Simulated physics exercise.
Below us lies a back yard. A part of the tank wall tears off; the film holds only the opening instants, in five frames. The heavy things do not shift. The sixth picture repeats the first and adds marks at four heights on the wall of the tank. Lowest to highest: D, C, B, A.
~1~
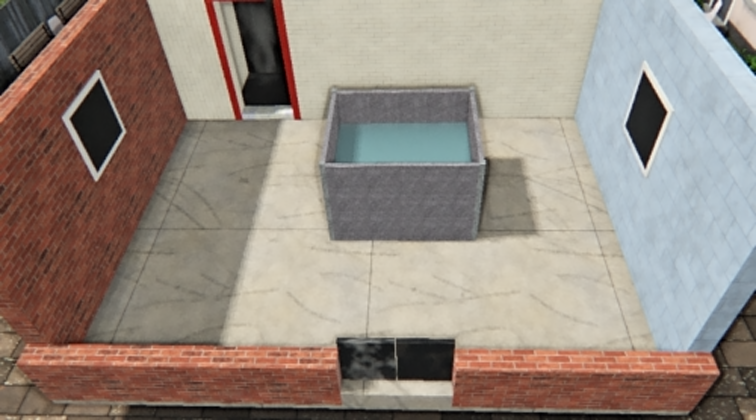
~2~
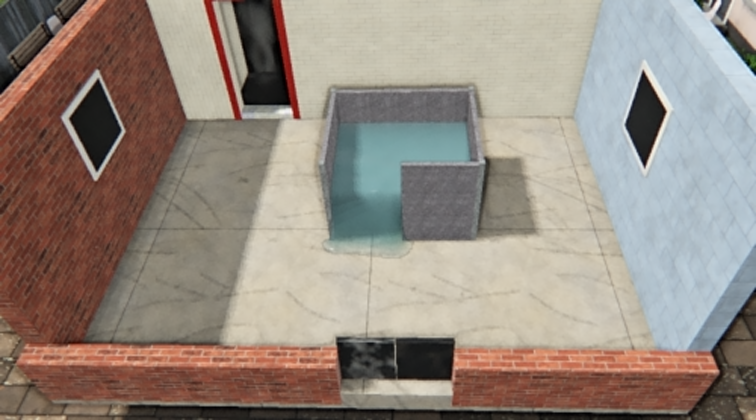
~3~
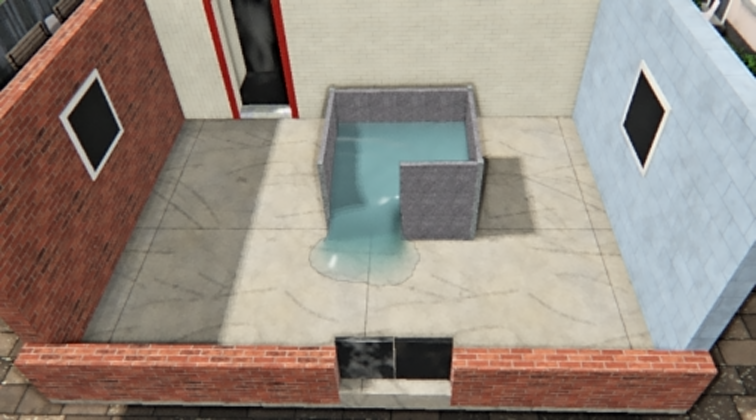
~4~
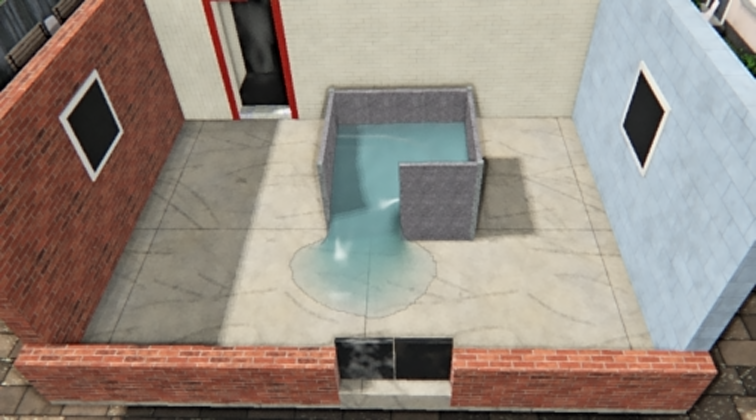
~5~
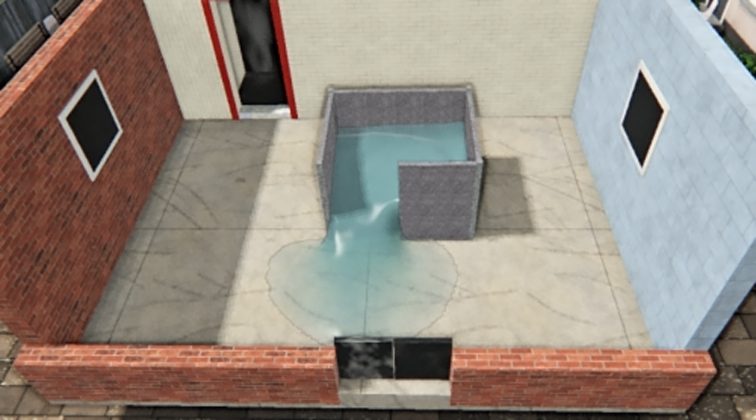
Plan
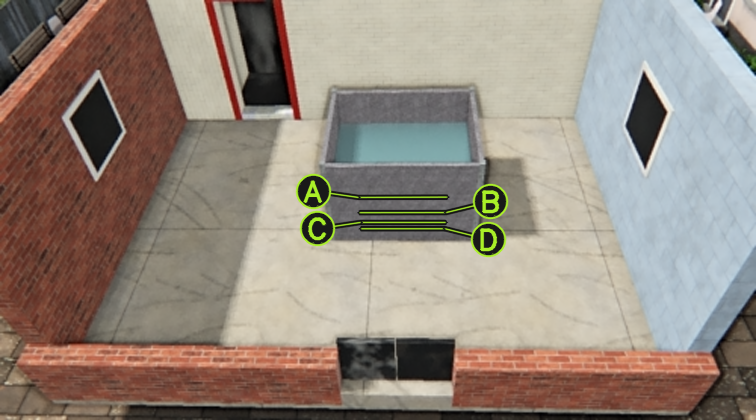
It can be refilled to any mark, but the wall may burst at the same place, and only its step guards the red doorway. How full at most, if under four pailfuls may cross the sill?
A is the one.
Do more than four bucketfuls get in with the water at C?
No, that is safe.
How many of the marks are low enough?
All of the four.
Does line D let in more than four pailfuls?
No, that is safe.
On the marked copy, A at (402, 197); B at (402, 212); C at (402, 222); D at (402, 228); from the bottom up D, C, B, A.
If A is chosen, a bucket or two gets in.
If B is chosen, nothing gets over.
If C is chosen, nothing gets over.
If D is chosen, nothing gets over.
